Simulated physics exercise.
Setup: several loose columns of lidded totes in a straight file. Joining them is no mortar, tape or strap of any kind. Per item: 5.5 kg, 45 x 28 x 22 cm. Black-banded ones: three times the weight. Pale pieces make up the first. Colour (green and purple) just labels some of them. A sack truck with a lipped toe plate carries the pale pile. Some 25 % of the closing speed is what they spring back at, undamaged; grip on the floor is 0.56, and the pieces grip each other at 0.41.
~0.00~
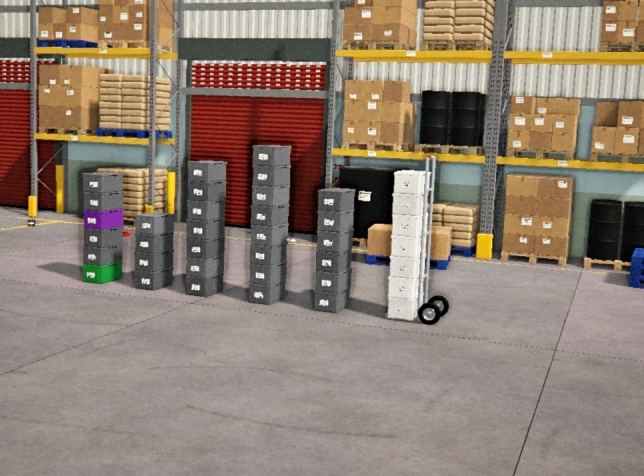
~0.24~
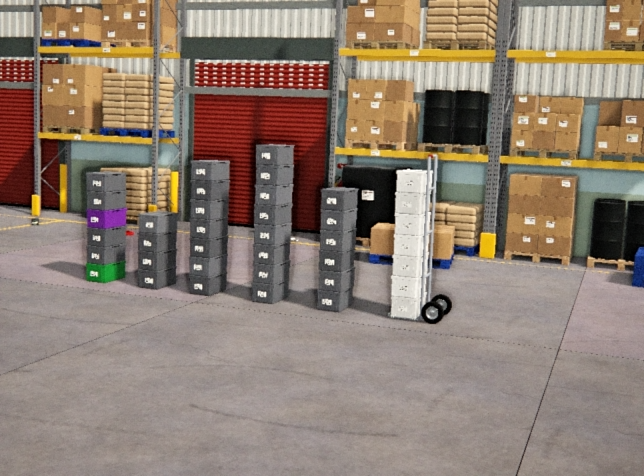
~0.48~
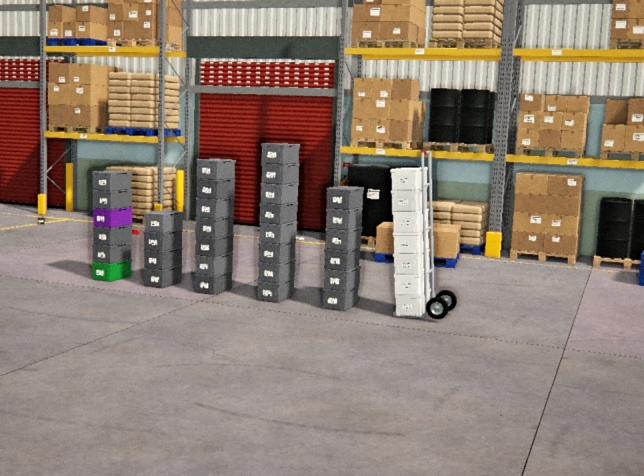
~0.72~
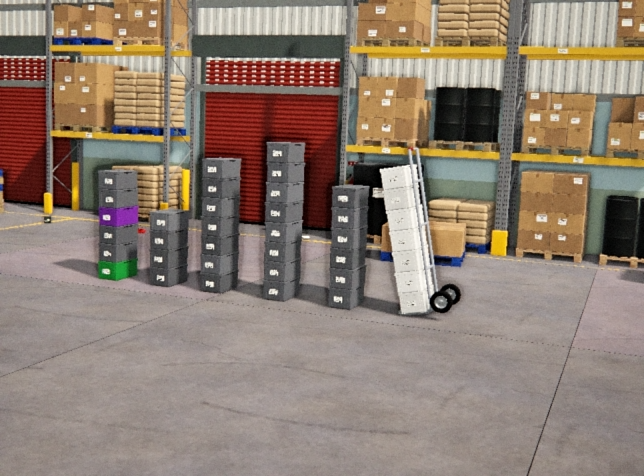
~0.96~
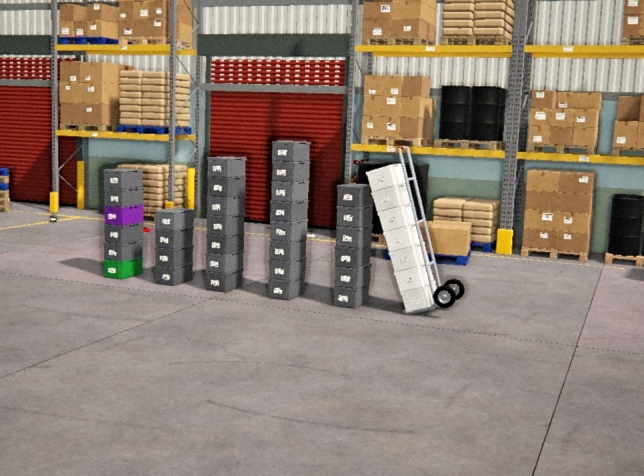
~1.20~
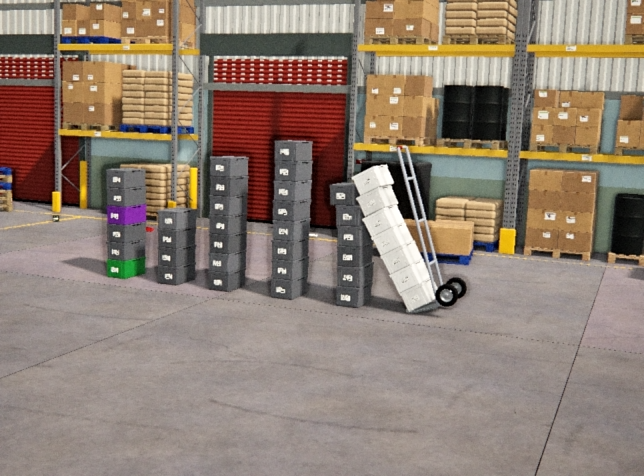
In a warehouse, a hand truck tilts left and its white stack leans into gray totes.
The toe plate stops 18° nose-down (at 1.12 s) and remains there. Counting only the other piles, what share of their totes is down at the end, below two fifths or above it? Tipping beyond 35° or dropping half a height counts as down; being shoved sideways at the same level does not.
The share is above two fifths.
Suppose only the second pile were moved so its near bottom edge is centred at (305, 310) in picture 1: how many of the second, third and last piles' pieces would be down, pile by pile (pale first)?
The second pile ends with 4 down, the third with 8, the last with 6.
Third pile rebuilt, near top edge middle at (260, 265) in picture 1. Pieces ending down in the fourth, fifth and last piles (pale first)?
Pile by pile that makes fourth 0, fifth 0, last 0.
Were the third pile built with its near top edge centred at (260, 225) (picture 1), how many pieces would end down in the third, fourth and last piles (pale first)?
Pile by pile that makes third 3, fourth 6, last 6.
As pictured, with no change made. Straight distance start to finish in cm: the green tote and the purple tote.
Green: About 10 cm, purple: About 140 cm.
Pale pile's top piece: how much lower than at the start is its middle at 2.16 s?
Drop so far: Roughly 60 cm.
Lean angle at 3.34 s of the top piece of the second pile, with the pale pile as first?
Lean: Near 50 degrees.
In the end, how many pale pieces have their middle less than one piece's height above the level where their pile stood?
Count: 2.
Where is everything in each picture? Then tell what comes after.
In the first picture (pixels give the middle of a visible side; the camera pans a little), truck frame (426, 191) 0° forward; green tote (113, 273); purple tote (113, 219); none of the others has stirred.
Truck frame (428, 190) 0° forward; purple tote (117, 219), in the second picture.
Truck frame (423, 186) 5° forward, top of the pale pile leaning 5°; purple tote (123, 217); none of the others has stirred, in the third picture.
Truck frame (414, 182) 11° forward, top of the pale pile leaning 11°; purple tote (128, 216); none of the others has stirred, in the fourth picture.
Truck frame (407, 180) 17° forward, top of the pale pile leaning 19°; purple tote (134, 215); none of the others has stirred, in the fifth picture.
Truck frame (406, 179) 18° forward, top of the pale pile leaning 28°; purple tote (136, 215); green tote (136, 268); movement in 2 of them, in the sixth picture.
After 2.16 s, 7 of the pale pile down; 5 of the 31 other totes down.
After 3.34 s, 7 of the pale pile down; 22 of the 31 other totes down; purple tote 11° from how it stood; green tote 8° from how it stood.
In the end (5.3 s), 7 of the pale pile down; 29 of the 31 other totes down; purple tote on its side; green tote 42° from how it stood. That is 94 per cent. From the last view, middles, purple tote near (50, 255), green tote near (118, 261).
